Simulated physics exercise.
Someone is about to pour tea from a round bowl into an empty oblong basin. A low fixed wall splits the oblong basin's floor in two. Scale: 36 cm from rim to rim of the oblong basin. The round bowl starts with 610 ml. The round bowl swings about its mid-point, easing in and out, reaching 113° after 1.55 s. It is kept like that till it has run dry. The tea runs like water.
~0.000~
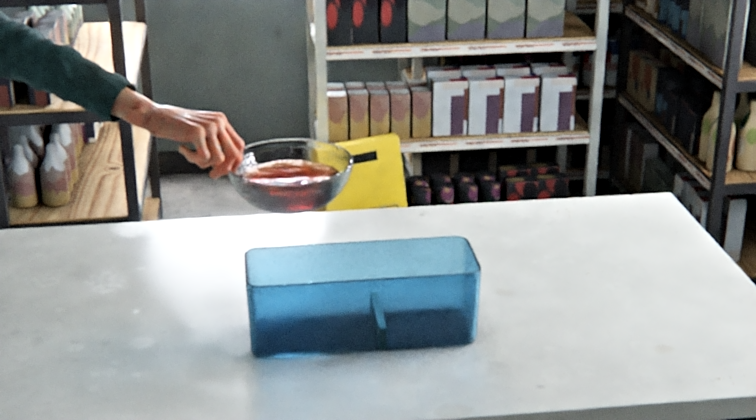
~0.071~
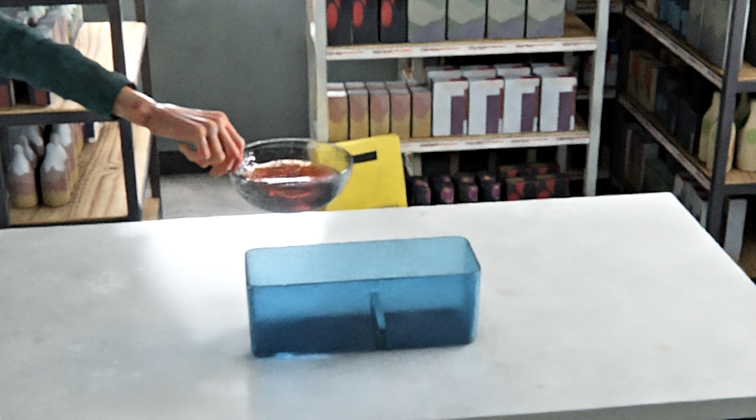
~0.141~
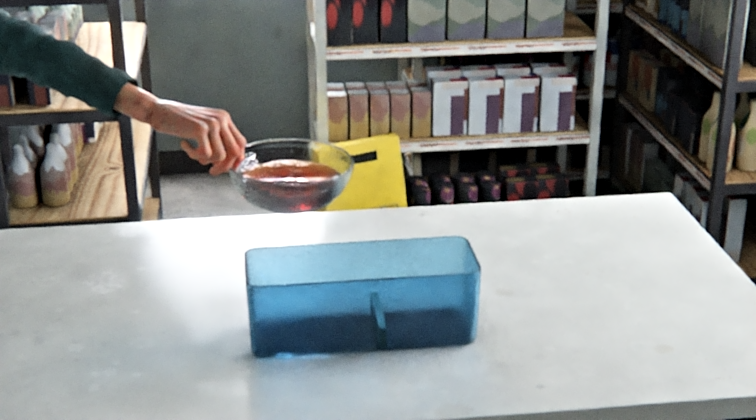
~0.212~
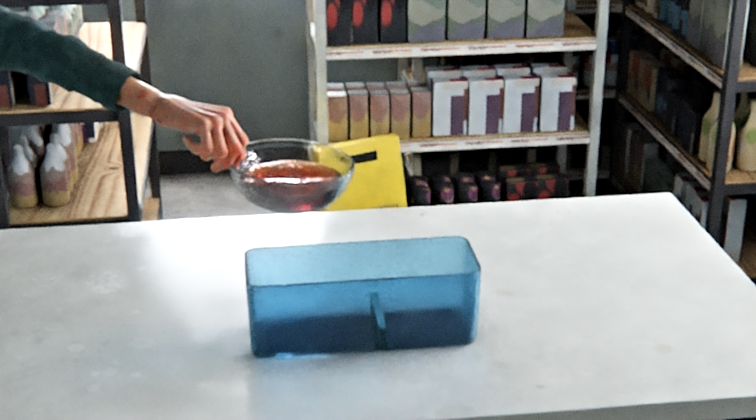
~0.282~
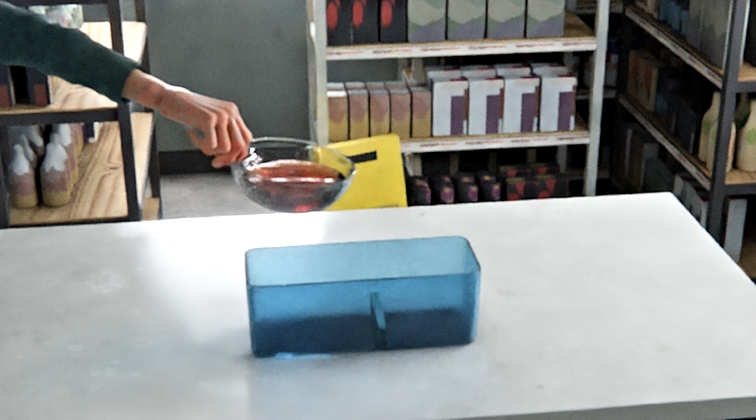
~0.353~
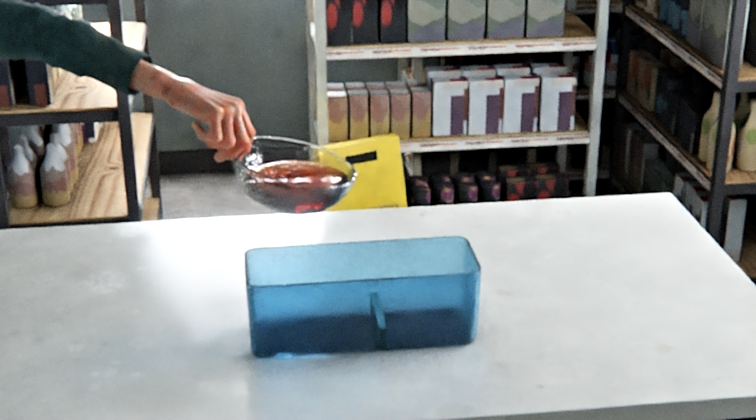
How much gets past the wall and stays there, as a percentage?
The far part has some 62 per cent.
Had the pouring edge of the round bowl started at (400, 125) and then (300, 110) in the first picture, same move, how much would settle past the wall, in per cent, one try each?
First 90, then 10 per cent.
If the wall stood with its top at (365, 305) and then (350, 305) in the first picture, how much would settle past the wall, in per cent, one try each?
First 80, then 90 per cent.
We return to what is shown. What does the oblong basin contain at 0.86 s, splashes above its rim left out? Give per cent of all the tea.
Some 32 per cent.
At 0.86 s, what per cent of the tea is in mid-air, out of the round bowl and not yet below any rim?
About 32 per cent.
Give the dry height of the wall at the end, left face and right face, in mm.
Some 28 mm on the left and 16 mm on the right.
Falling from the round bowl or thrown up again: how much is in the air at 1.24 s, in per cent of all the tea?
About 0 per cent.
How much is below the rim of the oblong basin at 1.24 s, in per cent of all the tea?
About 100 per cent.
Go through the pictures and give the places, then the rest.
In the first frame, it leans 0°; its right rim is at (352, 159); the tea meets the walls at (235, 181) and (344, 175); the oblong basin's rim runs from (246, 268) to (474, 255); the wall's top is at (378, 310).
In the second frame, it leans 1°; its right rim is at (352, 160); the tea meets the walls at (236, 180) and (344, 176).
In the third frame, it leans 2°; its right rim is at (353, 161); the tea meets the walls at (236, 180) and (344, 176).
In the fourth frame, it leans 5°; its right rim is at (354, 164); the tea meets the walls at (237, 179) and (345, 177).
In the fifth frame, it leans 9°; its right rim is at (354, 168); the tea meets the walls at (239, 179) and (347, 177).
In the sixth frame, it leans 14°; its right rim is at (355, 173); the tea meets the walls at (242, 180) and (350, 177).
After 0.86 s the tilt is 66° and 35 per cent is still to pour, 4 is left of the wall and 29 right of it.
After 1.24 s the tilt is 102° and 0 per cent is still to pour, 38 is left of the wall and 62 right of it.
After 1.63 s the tilt is 113° and 0 per cent is still to pour, 38 is left of the wall and 62 right of it.
After 2.05 s the tilt is 113° and 0 per cent is still to pour, 38 is left of the wall and 62 right of it.
In the end 38 per cent lies left of the wall, 62 right of it and 0 outside.
